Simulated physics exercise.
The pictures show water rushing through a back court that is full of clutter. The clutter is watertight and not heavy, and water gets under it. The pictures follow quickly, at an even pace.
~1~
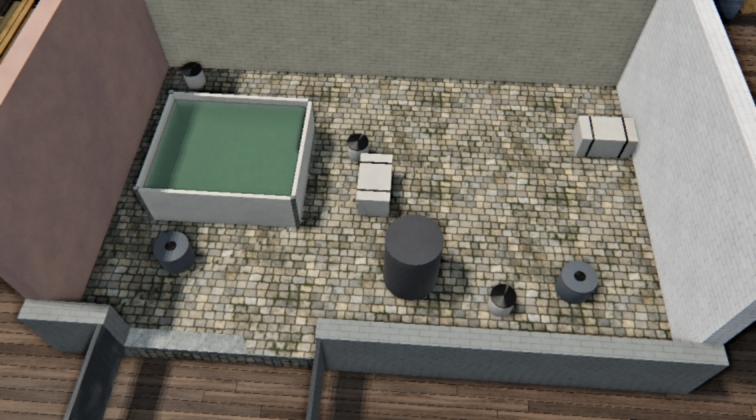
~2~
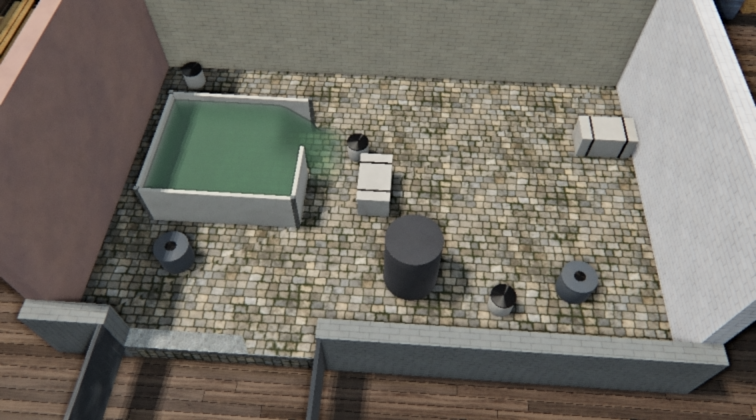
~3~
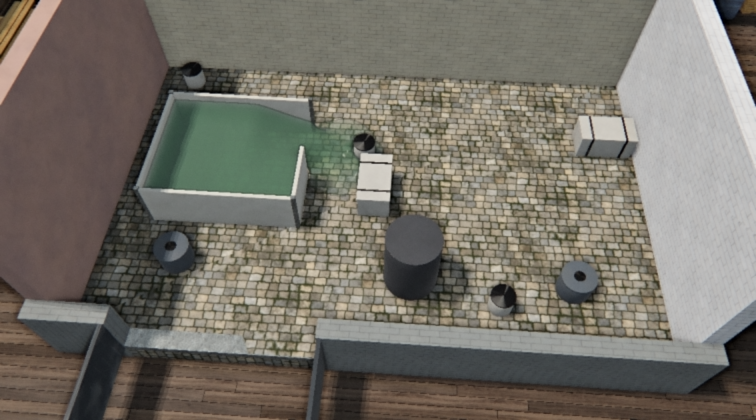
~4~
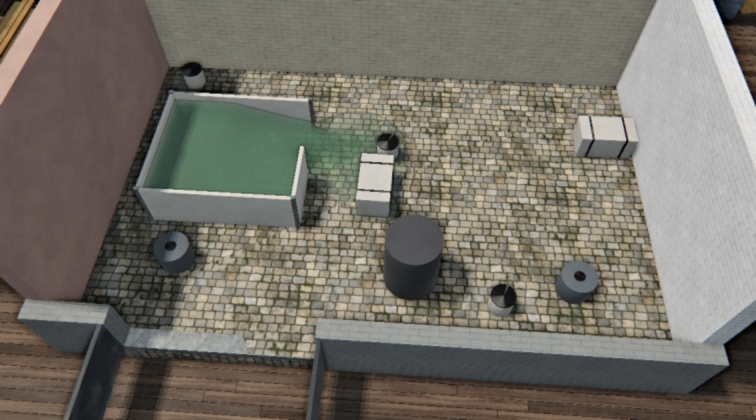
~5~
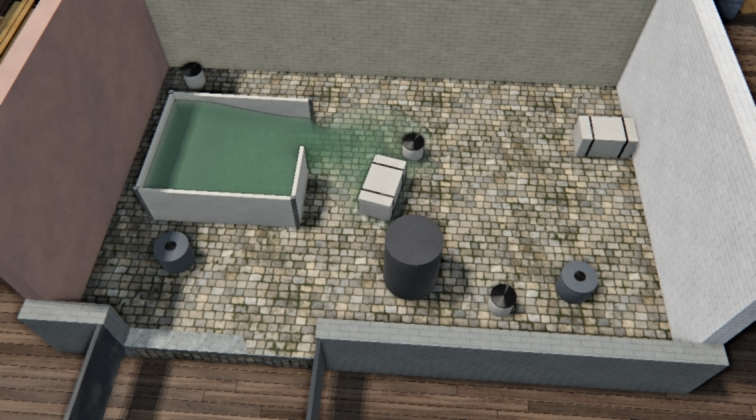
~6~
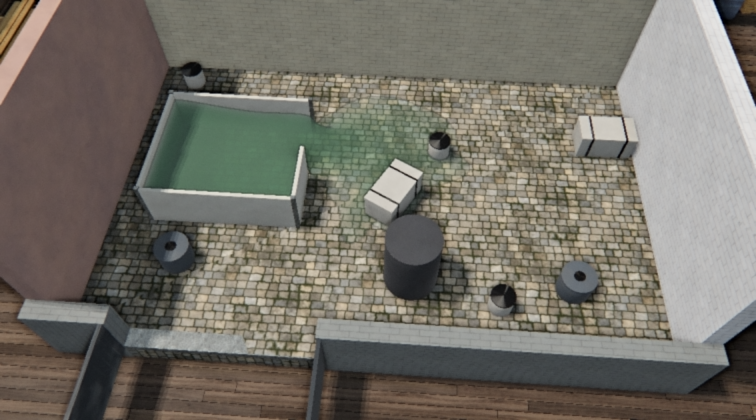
Green water pours from the walled tank, pushing a small pail rightward, then turning a pale trunk.
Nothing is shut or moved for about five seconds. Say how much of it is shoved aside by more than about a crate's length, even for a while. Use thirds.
That comes to between one and two thirds.
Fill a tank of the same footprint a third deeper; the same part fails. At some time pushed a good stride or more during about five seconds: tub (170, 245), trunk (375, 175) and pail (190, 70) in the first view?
In that order: Not that far, swept aside, short of that.
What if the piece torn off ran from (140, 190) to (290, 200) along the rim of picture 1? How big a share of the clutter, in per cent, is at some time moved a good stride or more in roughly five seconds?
Close to 10 %.
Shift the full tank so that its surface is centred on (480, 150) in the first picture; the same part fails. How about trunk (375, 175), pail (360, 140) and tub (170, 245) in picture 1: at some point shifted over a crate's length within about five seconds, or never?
As listed: Never so far, not that far, less than that.
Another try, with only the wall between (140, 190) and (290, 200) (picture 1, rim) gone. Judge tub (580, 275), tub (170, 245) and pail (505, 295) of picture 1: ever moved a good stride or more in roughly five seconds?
As listed: Less than that, yes, short of that.
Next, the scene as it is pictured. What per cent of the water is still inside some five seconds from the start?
About 100 per cent.
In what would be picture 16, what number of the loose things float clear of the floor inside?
The number is 1.
A moment on, 2 of 7 are well off their spots; 0 afloat.
Next, 2 of 7 are well off their spots; 1 afloat.
Later, 3 of 7 are well off their spots; 1 afloat.
In the end, 4 of 7 are well off their spots, and 4 have been at some point; 3 afloat.
